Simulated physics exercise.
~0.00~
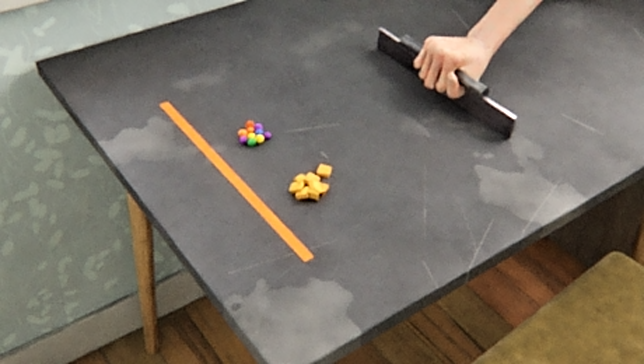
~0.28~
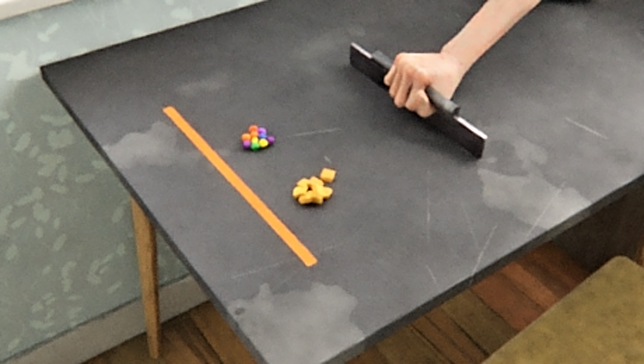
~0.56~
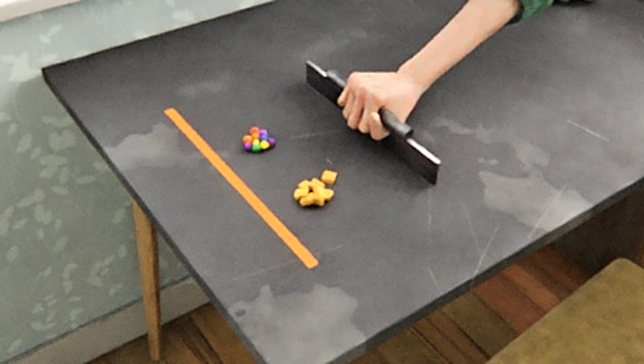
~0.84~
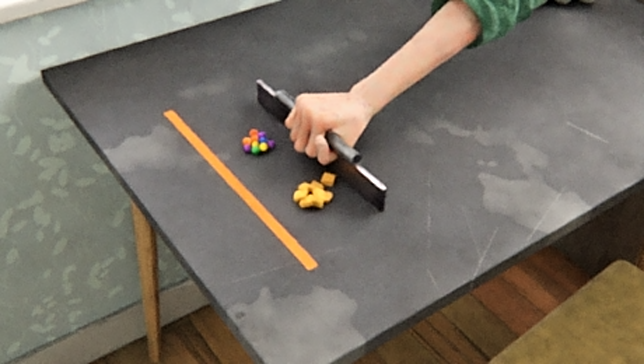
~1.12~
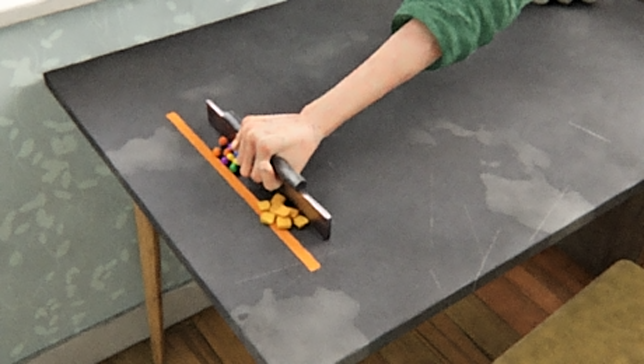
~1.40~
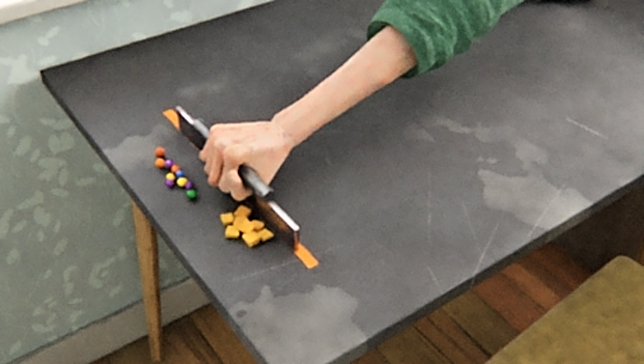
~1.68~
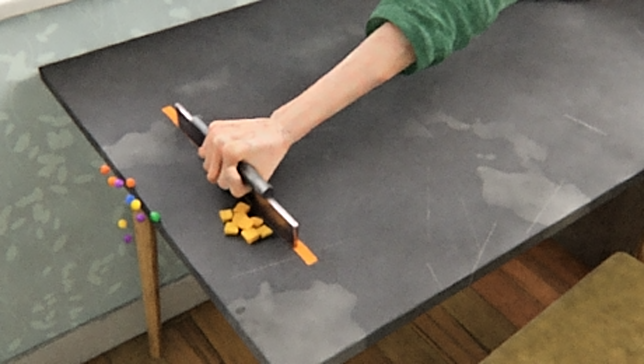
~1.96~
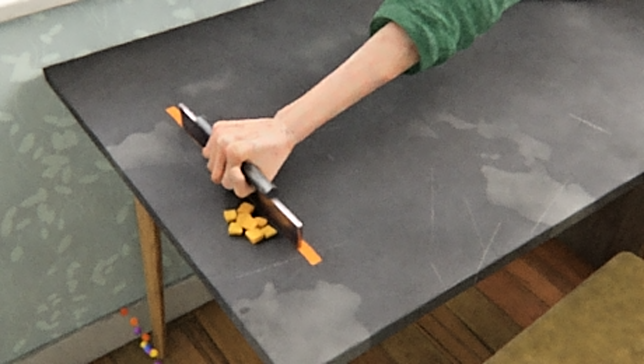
In the video, a hand pushes a scraper leftward across a dark table, sweeping small multicoloured balls and yellow chunks ahead until it stops at an orange tape strip. The colourful balls roll off the left edge to the floor, while the yellow chunks stay on the table.
